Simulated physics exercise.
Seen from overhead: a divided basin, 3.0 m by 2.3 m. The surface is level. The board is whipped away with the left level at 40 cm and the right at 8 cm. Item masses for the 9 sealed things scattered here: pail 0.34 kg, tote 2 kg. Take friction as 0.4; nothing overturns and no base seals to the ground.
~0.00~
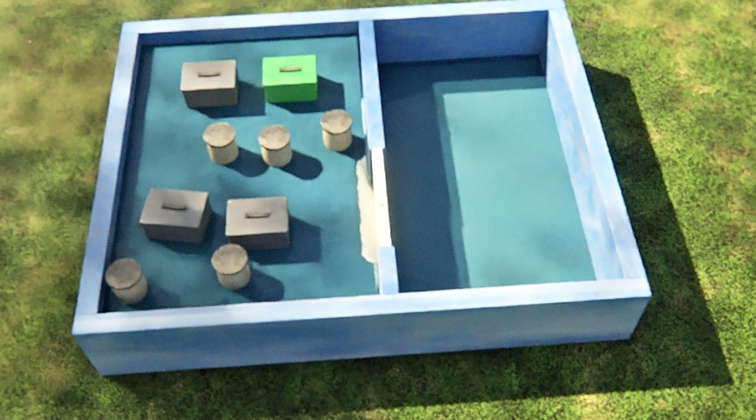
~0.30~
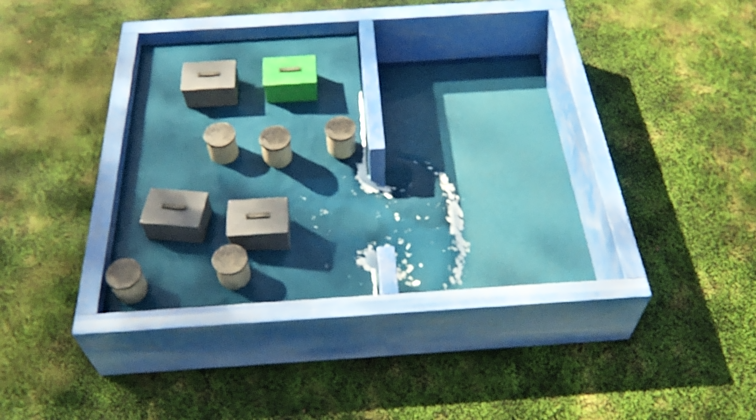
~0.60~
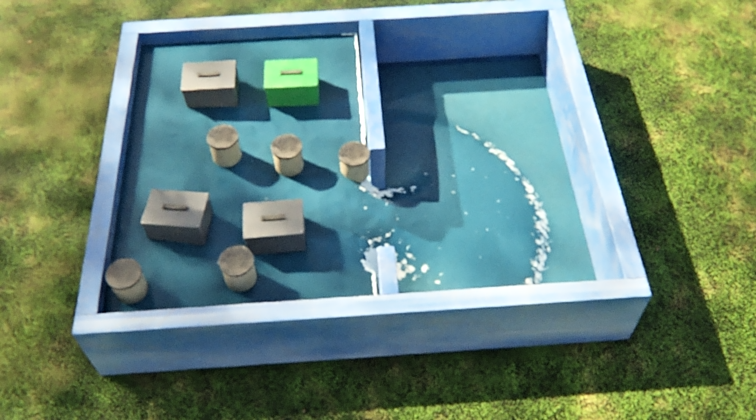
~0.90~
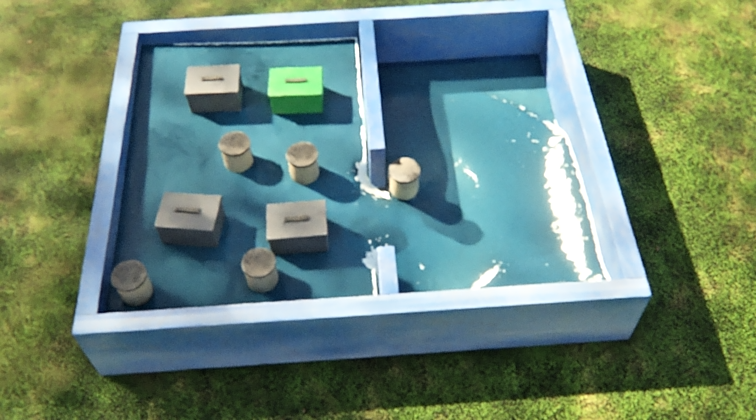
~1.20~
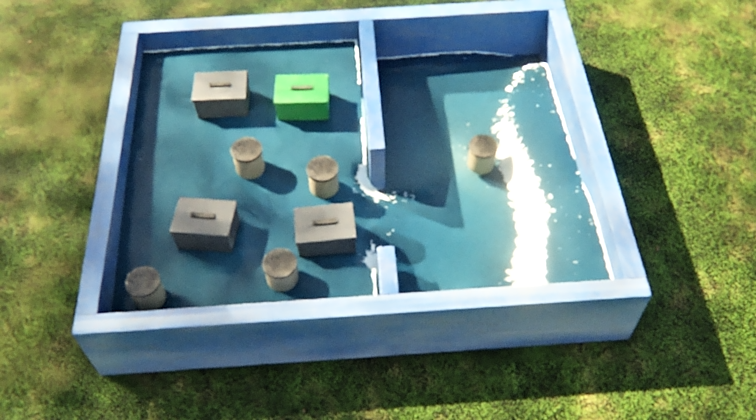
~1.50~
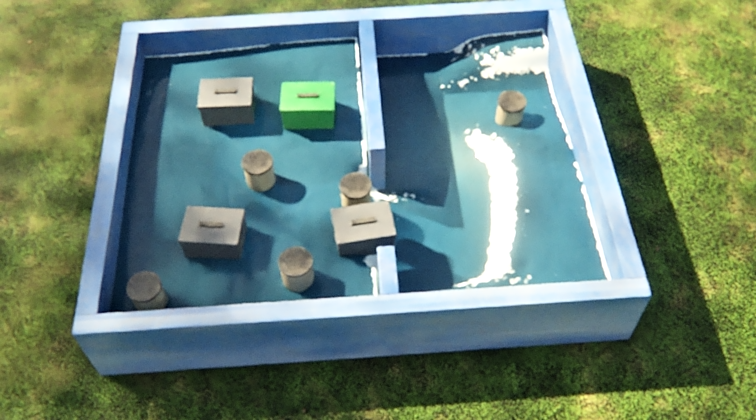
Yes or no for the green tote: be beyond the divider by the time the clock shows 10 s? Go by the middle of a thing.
When the time is up, the green tote is not yet beyond.
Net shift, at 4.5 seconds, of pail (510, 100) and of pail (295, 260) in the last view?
Respectively 120 and 50 centimetres.
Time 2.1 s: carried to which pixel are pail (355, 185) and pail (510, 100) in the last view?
Estimated pixels: (494, 181) and (477, 46).
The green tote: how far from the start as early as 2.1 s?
Roughly 40 cm.
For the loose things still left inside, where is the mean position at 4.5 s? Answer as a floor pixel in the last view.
Near (332, 236).
After 2.1 s the green tote is near (313, 122), 0.4 m from its start, afloat; 3 of 9 are over the mark; 9 afloat.
After 4.5 s the green tote is near (327, 133), 0.5 m from its start, afloat; 3 of 9 are over the mark; 9 afloat.
After 7.0 s the green tote is near (341, 154), 0.7 m from its start, afloat; 3 of 9 are over the mark; 9 afloat.
After 10.0 s the green tote is near (314, 190), 0.9 m from its start, afloat; 4 of 9 are over the mark; 9 afloat.
